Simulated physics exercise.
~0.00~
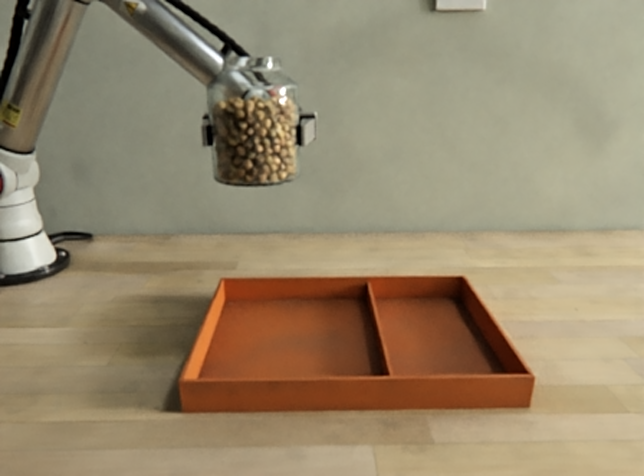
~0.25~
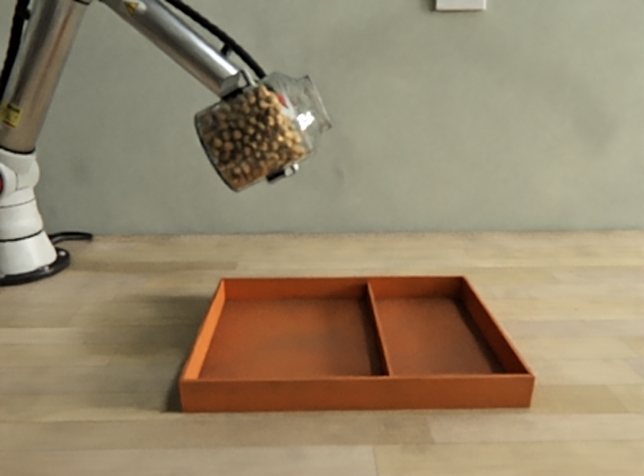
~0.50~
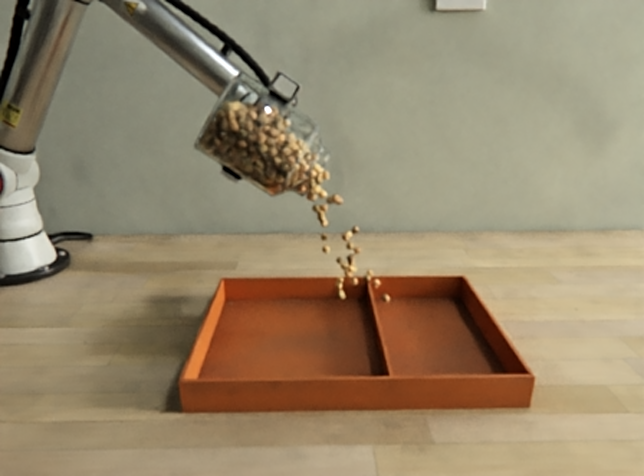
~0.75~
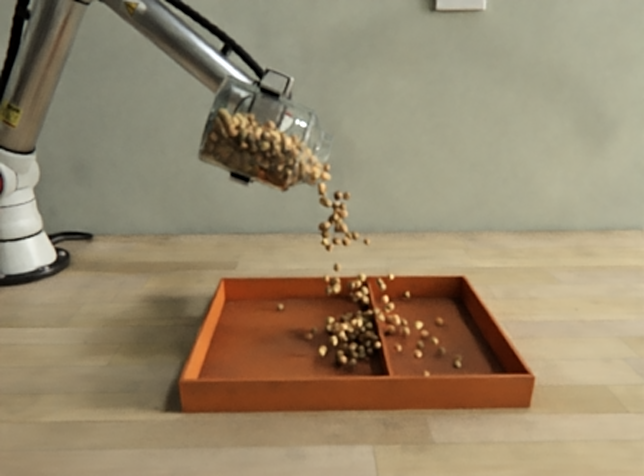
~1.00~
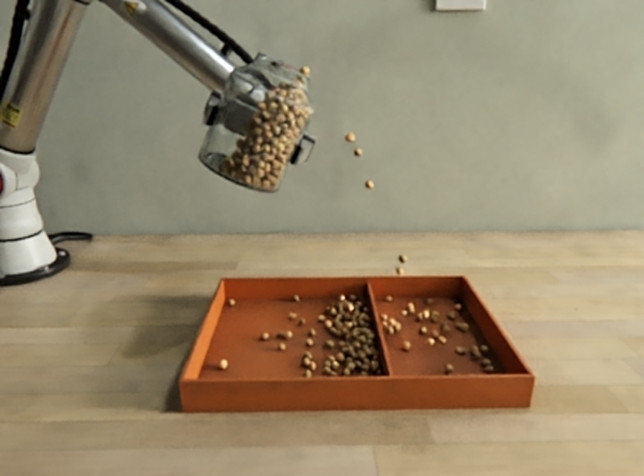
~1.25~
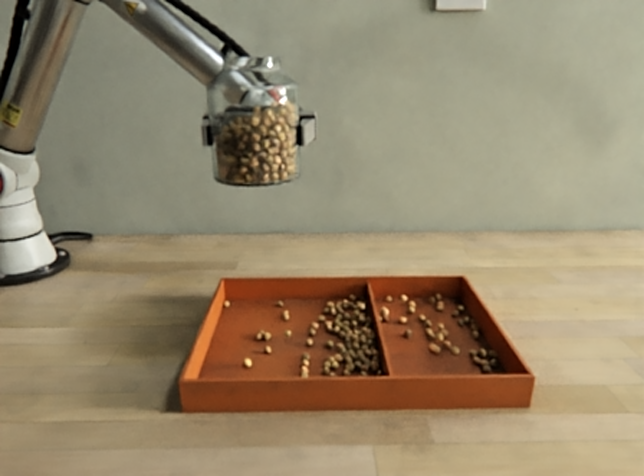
In the video, a robotic arm tips a clear jar of dried chickpeas over a divided orange tray, spilling some into both sections, then returns it upright, still mostly full, with more chickpeas in the left section than the right.
